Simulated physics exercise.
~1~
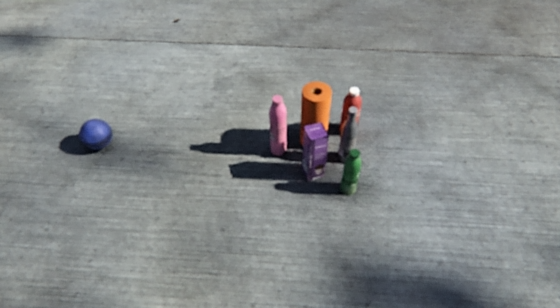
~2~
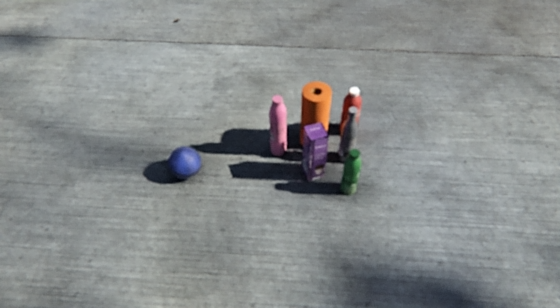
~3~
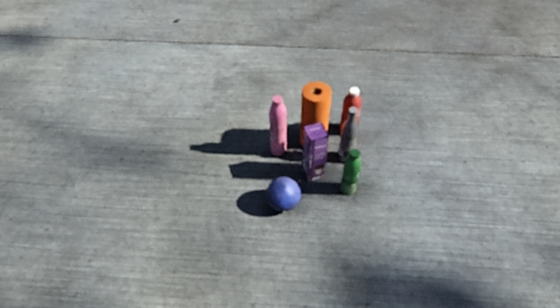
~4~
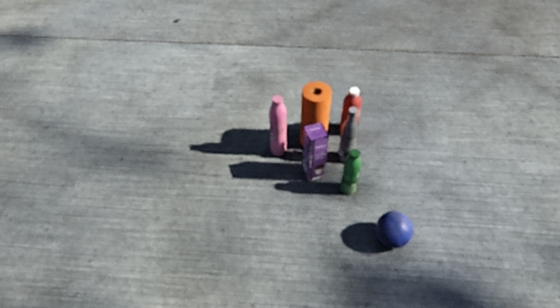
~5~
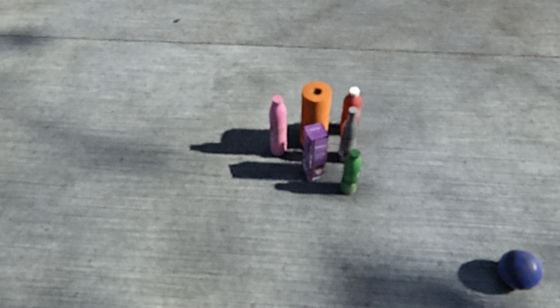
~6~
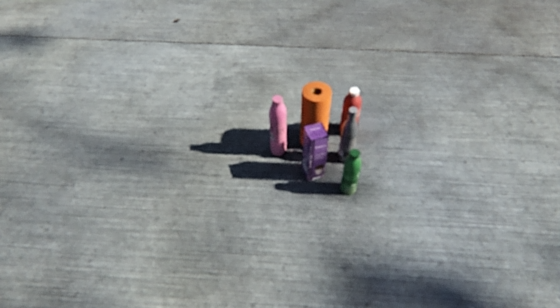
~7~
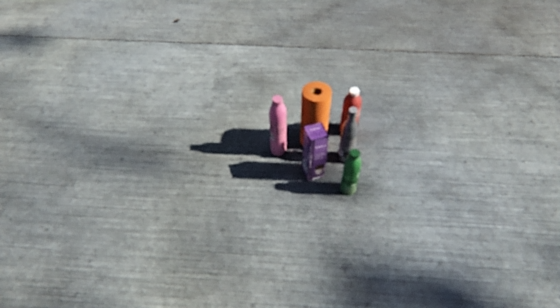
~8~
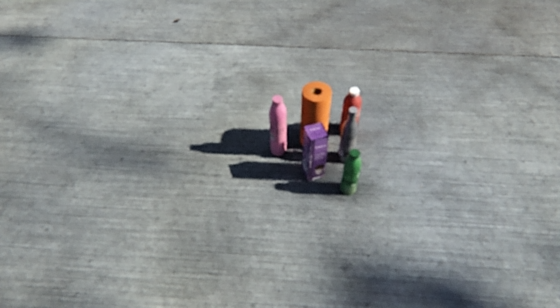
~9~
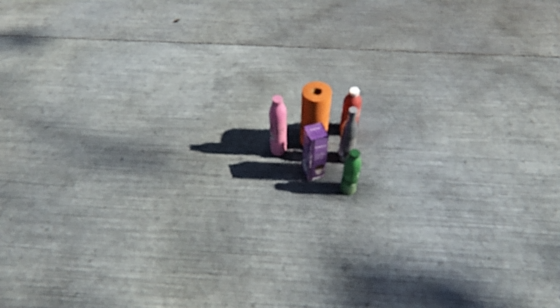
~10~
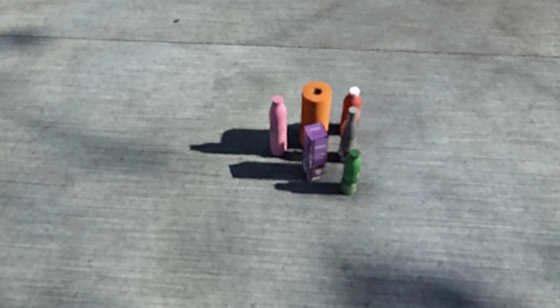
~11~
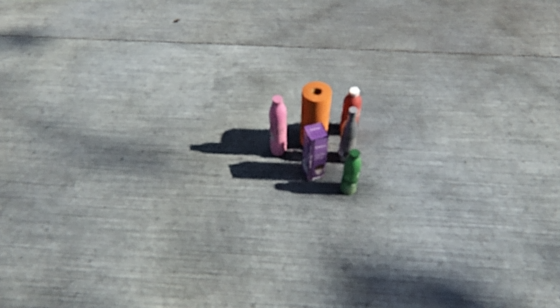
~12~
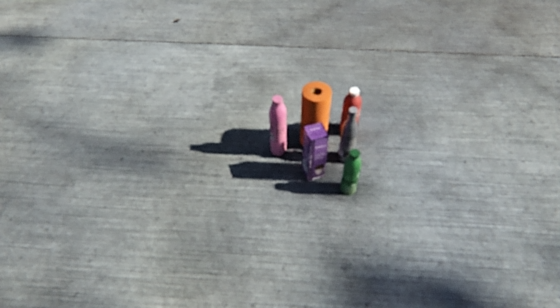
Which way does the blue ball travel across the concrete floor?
The blue ball rolls to the right, passing in front of the standing items.
An orange roll, carton and bottles stay standing as a blue ball rolls past and away.
